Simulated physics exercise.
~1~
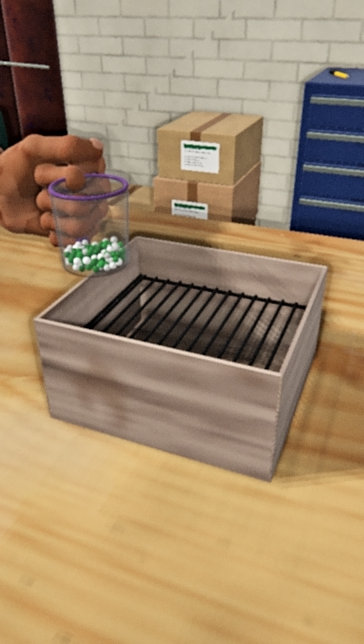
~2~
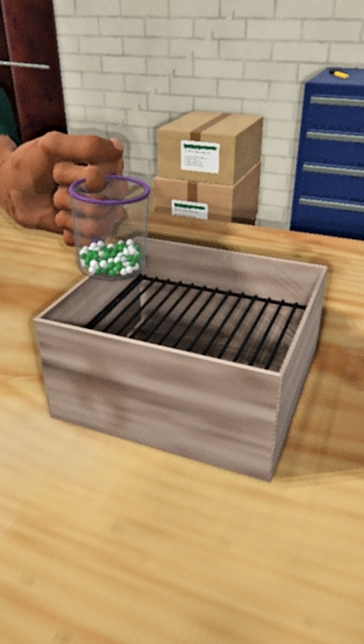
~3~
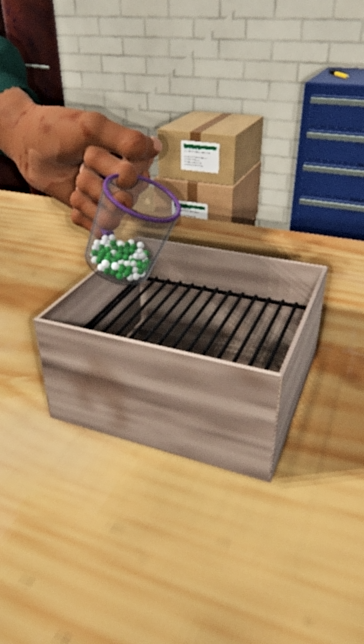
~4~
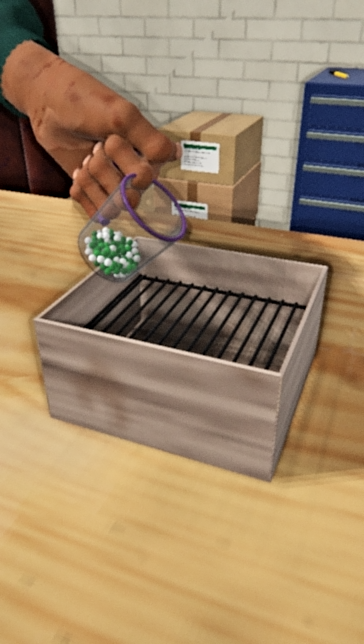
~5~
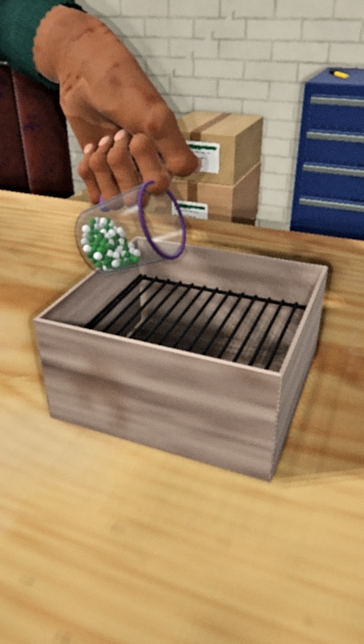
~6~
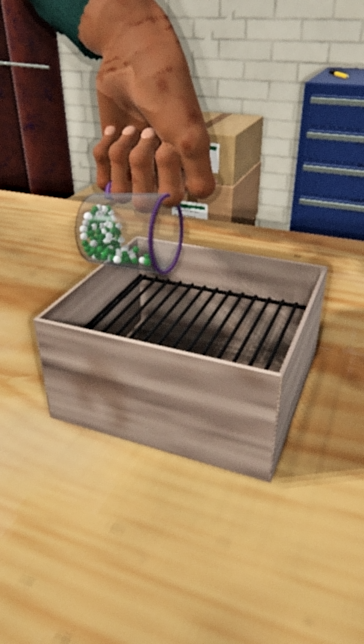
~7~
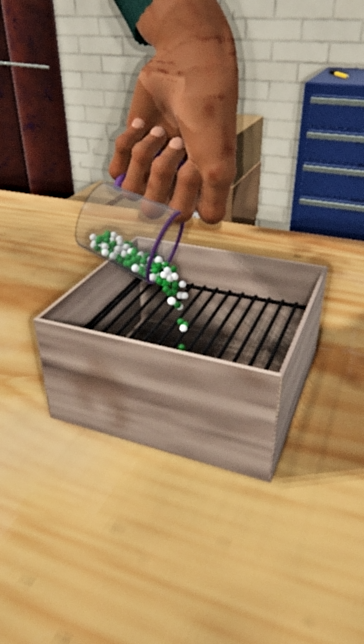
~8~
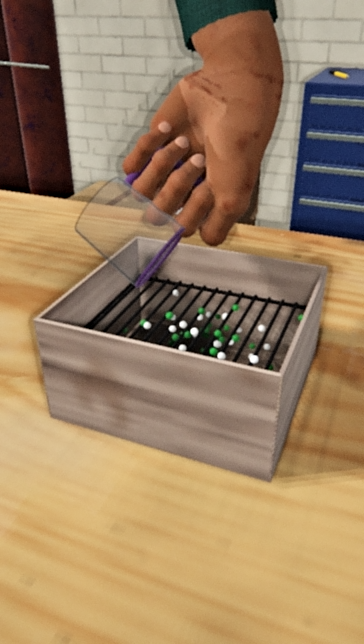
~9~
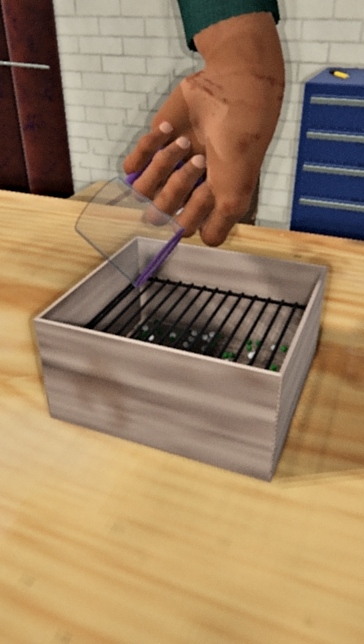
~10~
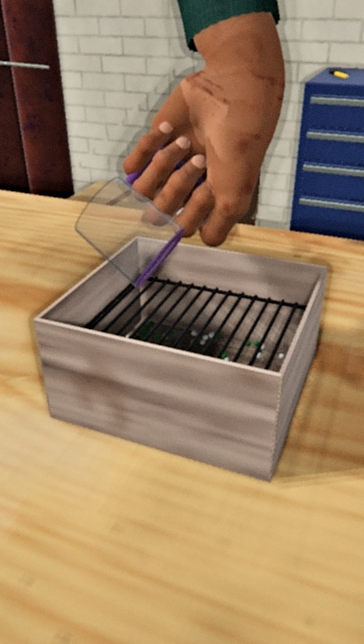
A hand moves a clear, purple-rimmed cup of small green and white balls rightward over an open wooden box and tips it until the balls pour on to the dark wire rack; both colours drop through the gaps, leaving the rack clear beneath the upturned, empty cup.
